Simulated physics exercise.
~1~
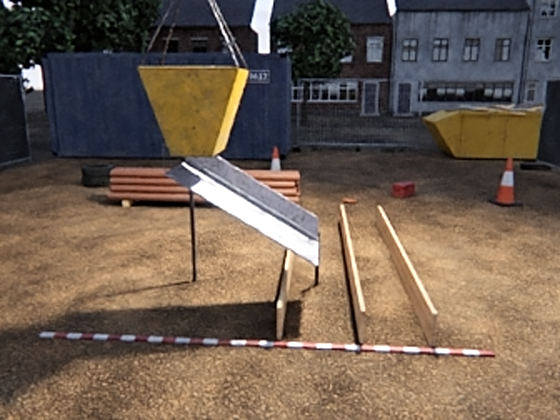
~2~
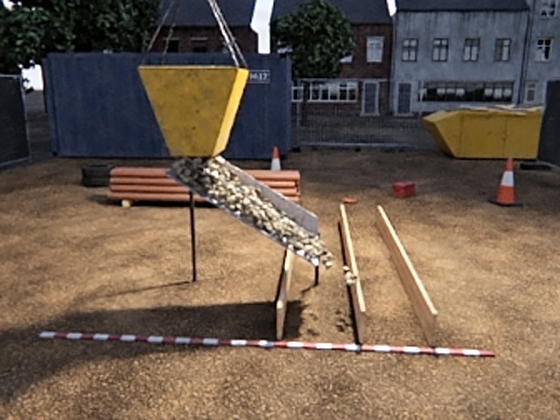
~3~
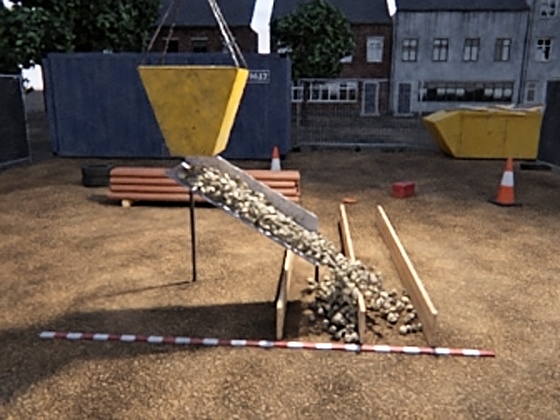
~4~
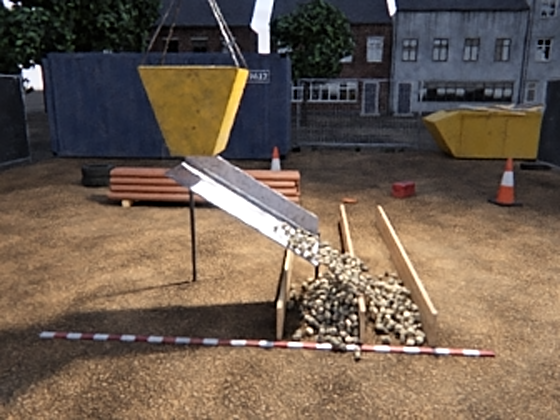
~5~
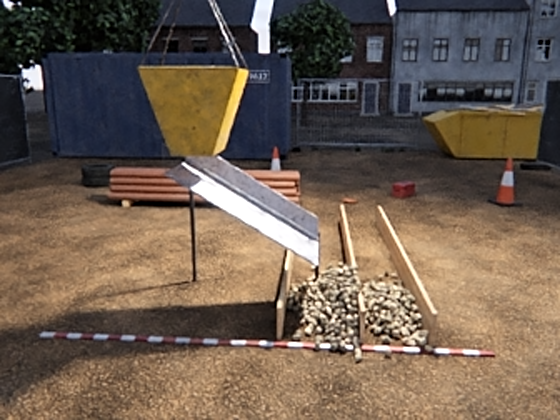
In the video, pale stones pour from a hanging yellow skip onto a sloping chute, slide down to the right and spill among three upright wooden boards. The chute empties, and the stones lie still in both bays, with more in the left one.
